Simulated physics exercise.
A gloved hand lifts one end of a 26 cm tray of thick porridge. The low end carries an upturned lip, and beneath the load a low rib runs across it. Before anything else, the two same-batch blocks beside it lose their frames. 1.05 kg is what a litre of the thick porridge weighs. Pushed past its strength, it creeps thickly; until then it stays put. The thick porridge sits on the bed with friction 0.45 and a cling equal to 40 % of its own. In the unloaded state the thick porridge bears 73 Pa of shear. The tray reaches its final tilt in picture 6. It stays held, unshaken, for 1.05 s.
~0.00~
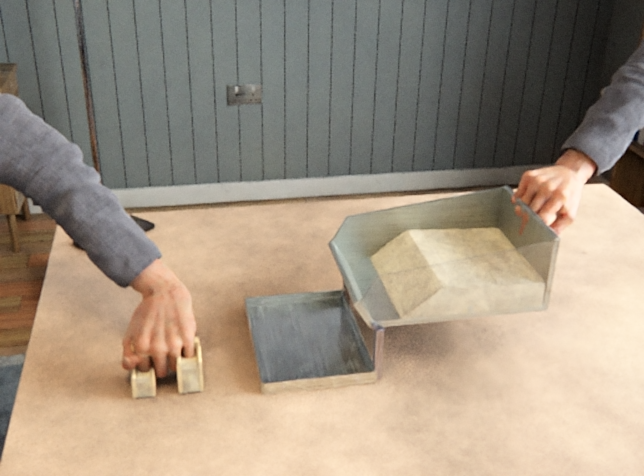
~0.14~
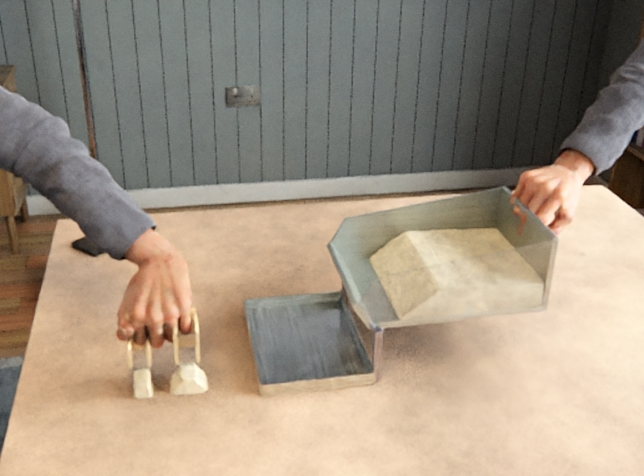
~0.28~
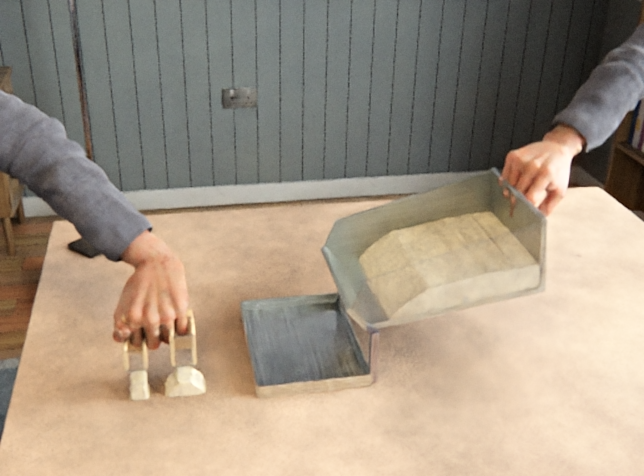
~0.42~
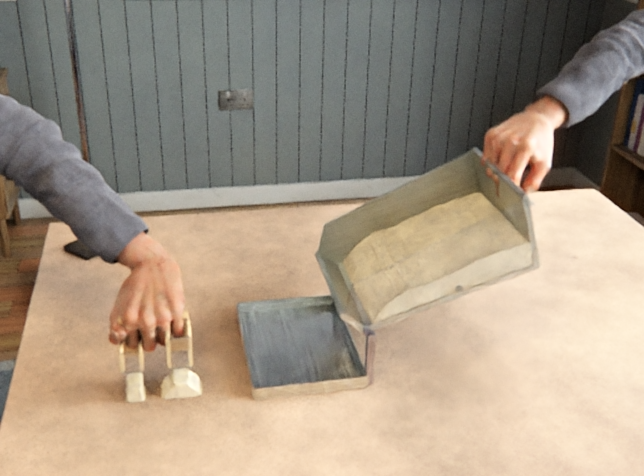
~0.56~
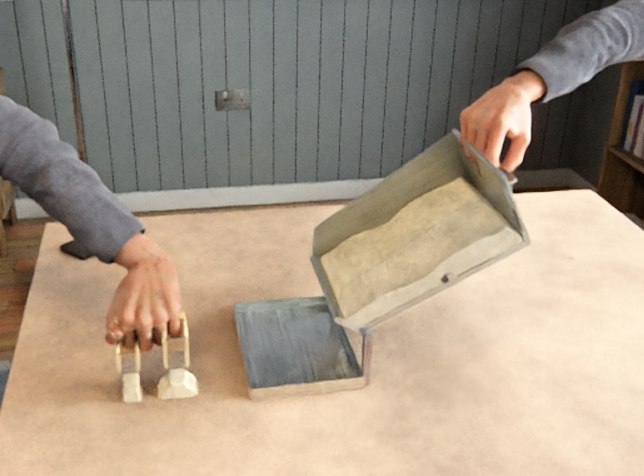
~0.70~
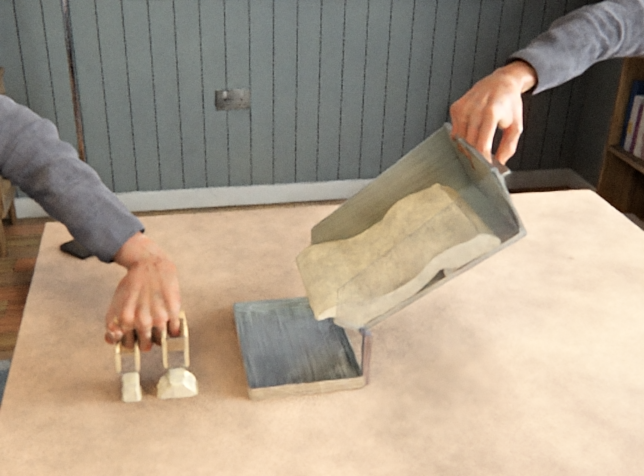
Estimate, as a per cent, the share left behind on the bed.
The estimate is close to 50 %.
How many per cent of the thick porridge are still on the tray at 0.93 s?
Close to 70 percent.
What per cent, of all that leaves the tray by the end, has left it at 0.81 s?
About 30 %.
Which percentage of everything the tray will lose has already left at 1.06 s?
90 per cent.
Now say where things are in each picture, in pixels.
Top of the high end at (555, 240), tilt 0 degrees; foremost bit of the thick porridge at (403, 316); block heights 2.7 cm, 4.2 cm (left to right), in the first picture.
Top of the high end at (553, 240), tilt 0 degrees; foremost bit of the thick porridge at (401, 318); block heights 2.6 cm, 2.8 cm (left to right), in the second picture.
Top of the high end at (541, 221), tilt 8 degrees; foremost bit of the thick porridge at (390, 317); block heights 2.6 cm, 2.7 cm (left to right), in the third picture.
Top of the high end at (523, 199), tilt 18 degrees; foremost bit of the thick porridge at (372, 321); block heights 2.6 cm, 2.7 cm (left to right), in the fourth picture.
Top of the high end at (500, 179), tilt 27 degrees; foremost bit of the thick porridge at (348, 318); block heights 2.6 cm, 2.7 cm (left to right), in the fifth picture.
Top of the high end at (491, 172), tilt 31 degrees; foremost bit of the thick porridge at (317, 319); block heights 2.6 cm, 2.7 cm (left to right), in the sixth picture.
After 0.81 s, the tilt is 31 degrees and 87 % is on the bed.
After 0.93 s, the tilt is 31 degrees and 70 % is on the bed.
After 1.06 s, the tilt is 31 degrees and 57 % is on the bed.
After 1.19 s, the tilt is 31 degrees and 50 % is on the bed.
After 1.71 s, the tilt is 31 degrees and 50 % is on the bed.
